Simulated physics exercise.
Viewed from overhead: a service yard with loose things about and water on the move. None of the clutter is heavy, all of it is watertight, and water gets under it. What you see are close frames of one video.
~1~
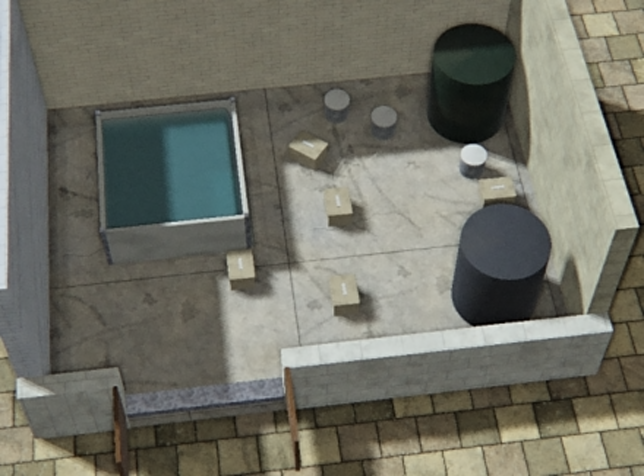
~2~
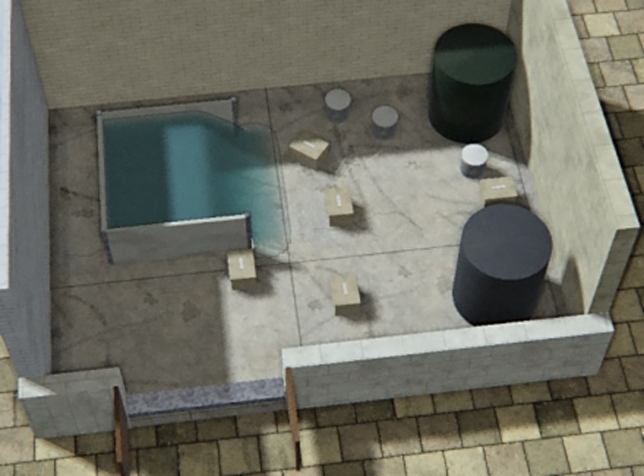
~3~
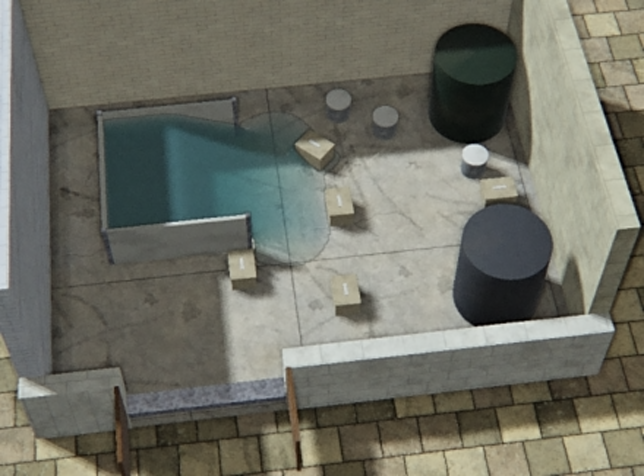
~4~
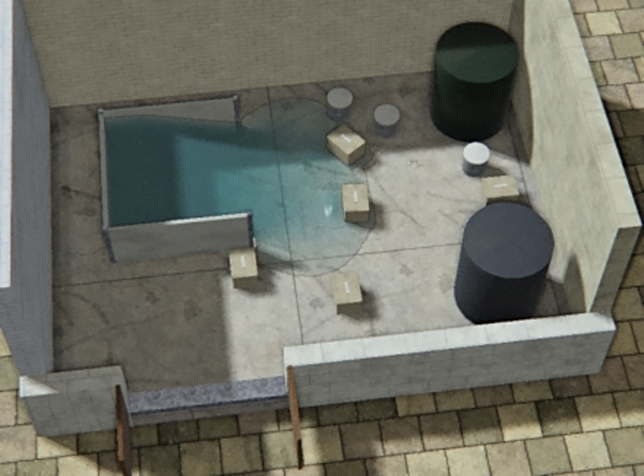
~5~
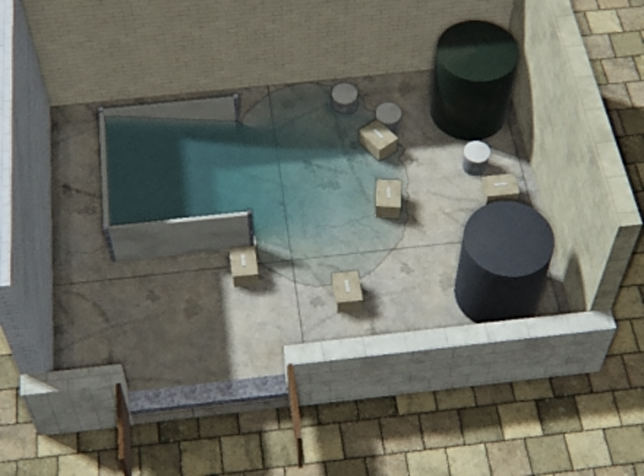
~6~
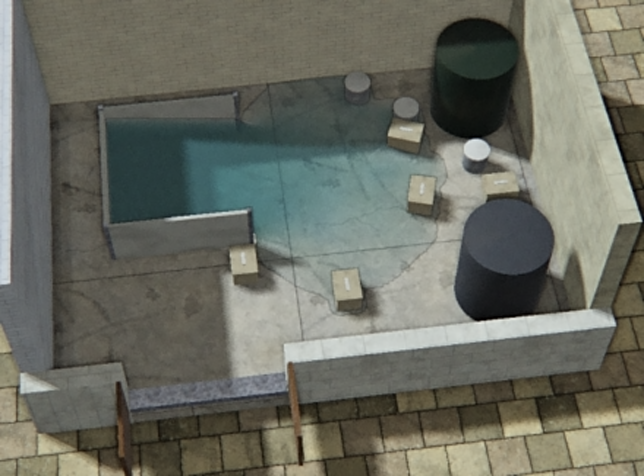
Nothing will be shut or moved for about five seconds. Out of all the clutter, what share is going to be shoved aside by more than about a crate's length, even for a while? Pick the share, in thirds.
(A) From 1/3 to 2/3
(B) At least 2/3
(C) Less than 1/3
B, at least 2/3.
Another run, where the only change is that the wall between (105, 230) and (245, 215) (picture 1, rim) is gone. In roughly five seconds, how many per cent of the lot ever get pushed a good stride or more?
Roughly 20 %.
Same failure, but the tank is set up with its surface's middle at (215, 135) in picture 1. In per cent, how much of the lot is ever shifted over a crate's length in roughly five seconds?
It comes to some 100 %.
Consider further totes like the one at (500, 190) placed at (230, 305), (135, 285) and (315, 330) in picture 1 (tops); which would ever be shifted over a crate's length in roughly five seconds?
In that order: Never so far, not that far, pushed that far.
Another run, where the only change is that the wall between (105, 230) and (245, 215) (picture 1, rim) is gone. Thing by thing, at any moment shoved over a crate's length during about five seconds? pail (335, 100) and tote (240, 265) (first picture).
Lab note, in listed order: Didn't get there; got there.
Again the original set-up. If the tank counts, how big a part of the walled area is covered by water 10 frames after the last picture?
Something close to 60 per cent.
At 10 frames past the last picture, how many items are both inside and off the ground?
The answer is 6.
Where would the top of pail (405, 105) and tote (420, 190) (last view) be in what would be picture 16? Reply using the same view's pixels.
First object around (419, 84); second object around (537, 239).
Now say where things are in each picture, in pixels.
A tote at (308, 145), on the bottom; a tote at (338, 201) rests on the ground; 0 of 8 have shifted, in the first frame.
A tote at (309, 145) rests on the ground; a tote at (339, 201), on the bottom; 0 of 8 have shifted, in the second frame.
A tote at (315, 144) rests on the ground, close to its start; a tote at (340, 201), on the bottom; 1 of 8 have shifted, in the third frame.
A tote at (346, 139) rests on the ground, a stride from its start; a tote at (356, 197) rests on the ground, close to its start; 2 of 8 have shifted, in the fourth frame.
A tote at (378, 134) rests on the ground, a stride from its start; a tote at (389, 193), on the bottom, a stride from its start; 3 of 8 have shifted, in the fifth frame.
A tote at (406, 130), on the bottom, a stride from its start; a tote at (422, 190) rests on the ground, a stride from its start; 4 of 8 have shifted, in the sixth frame.
A moment on, 3 of 8 are well off their spots; 3 afloat.
Next, 6 of 8 are well off their spots; 6 afloat.
Later, 5 of 8 are well off their spots; 7 afloat.
In the end, 7 of 8 are well off their spots, and 7 have been at some point; 7 afloat.
